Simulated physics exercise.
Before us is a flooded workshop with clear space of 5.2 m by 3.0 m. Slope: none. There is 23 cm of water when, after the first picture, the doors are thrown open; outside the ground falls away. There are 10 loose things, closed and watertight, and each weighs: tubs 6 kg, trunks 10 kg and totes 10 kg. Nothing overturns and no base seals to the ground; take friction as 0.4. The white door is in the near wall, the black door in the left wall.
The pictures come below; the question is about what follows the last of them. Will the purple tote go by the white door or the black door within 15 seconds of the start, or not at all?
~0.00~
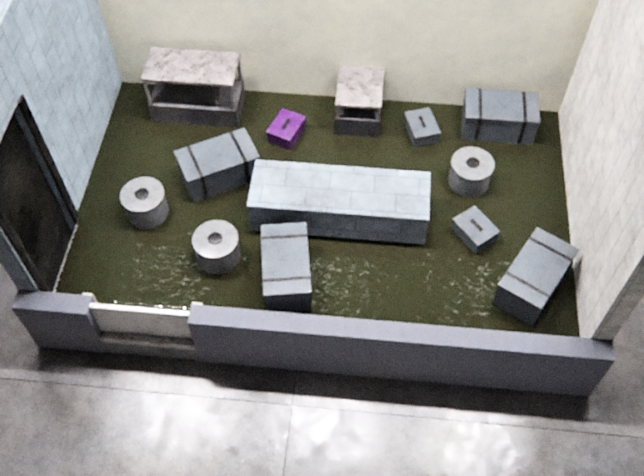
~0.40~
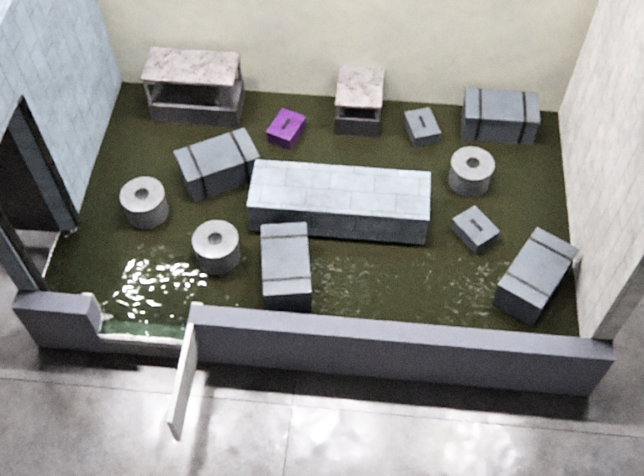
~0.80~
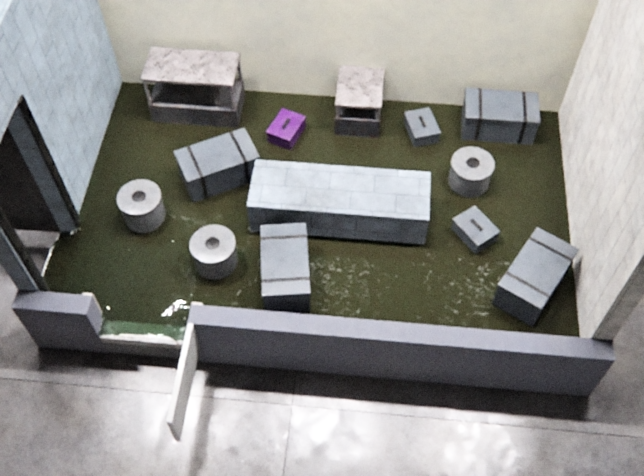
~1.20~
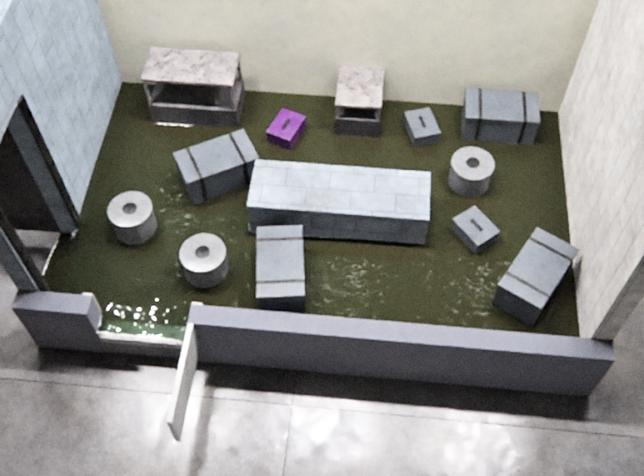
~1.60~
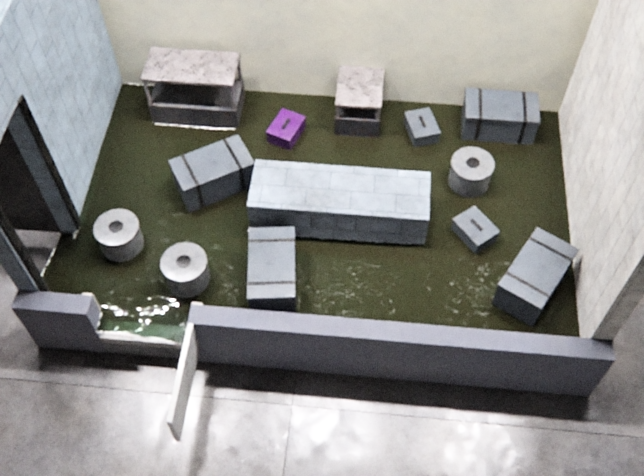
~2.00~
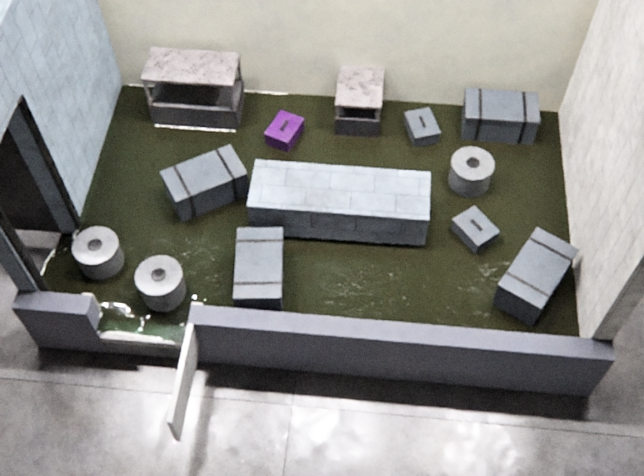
Purple tote: Black doorway.
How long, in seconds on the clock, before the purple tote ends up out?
That happens at about 8.0 s.
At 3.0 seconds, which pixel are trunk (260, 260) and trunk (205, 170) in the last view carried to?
Somewhere around (211, 266) and (176, 200).
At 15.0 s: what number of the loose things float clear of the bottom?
It comes to 3 of them.
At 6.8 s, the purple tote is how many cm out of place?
Roughly 200 centimetres by that point.
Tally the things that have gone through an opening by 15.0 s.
Count: 6.
After 3.0 s the purple tote is near (264, 138), 0.3 m from its start, afloat; 2 of 10 are out; 8 afloat.
After 6.8 s the purple tote is near (101, 207), 2.2 m from its start, afloat; 4 of 10 are out; 6 afloat.
After 11.0 s the purple tote has gone out by the black door; 5 of 10 are out; 5 afloat.
After 15.0 s the purple tote has gone out by the black door; 6 of 10 are out; 3 afloat.
